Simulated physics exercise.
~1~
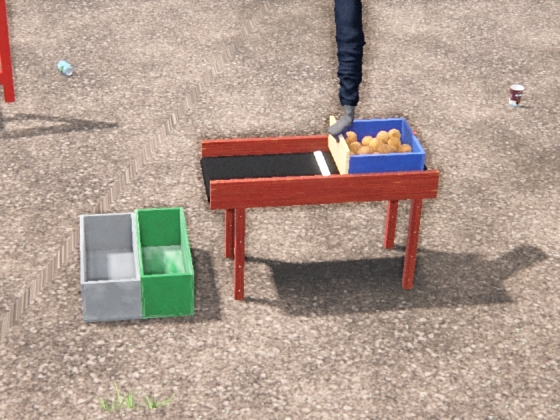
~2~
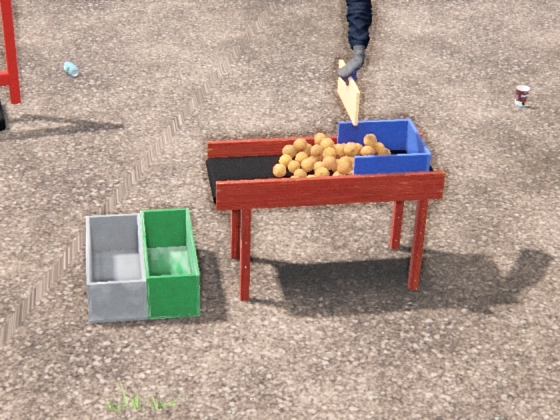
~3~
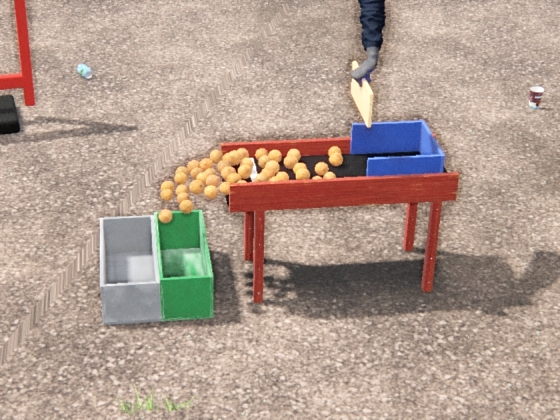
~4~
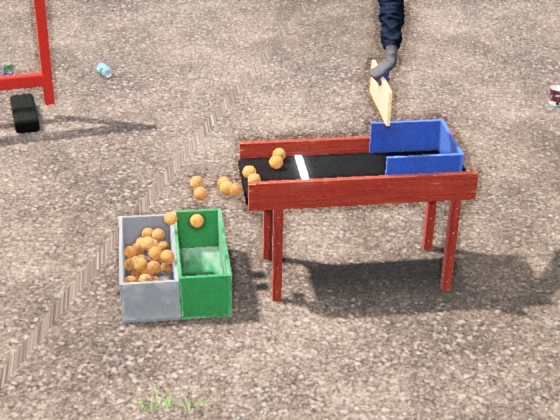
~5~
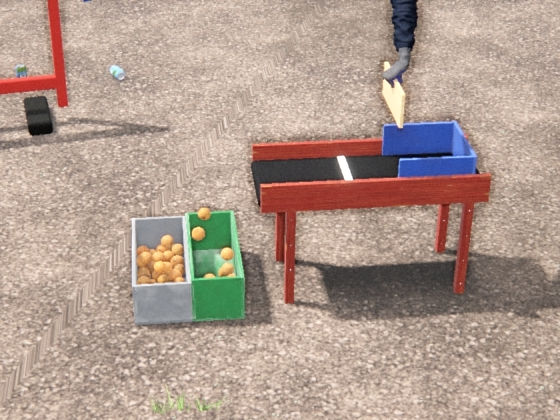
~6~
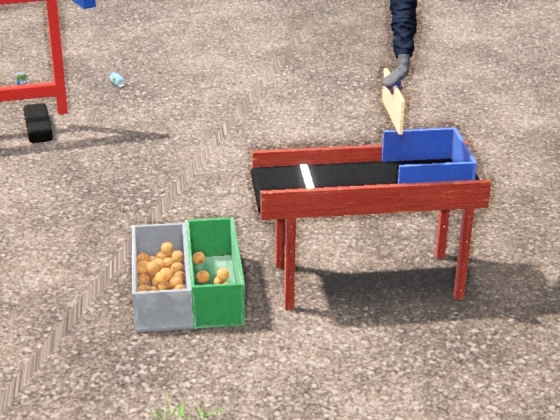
A gloved hand in a dark sleeve reaches from the top over a red-framed table with a black belt, seen from above on gravelly ground. A blue pen heaped with round orange-brown onions sits at the belt's right end, with a grey tote and a green box standing below on the left. The hand lifts a pale wooden gate, and the onions ride leftward in a loose crowd. They spill off the end in an arc, most dropping into the grey tote. The last few fall into the nearer green box, leaving the pen and belt empty and the tote holding far more.
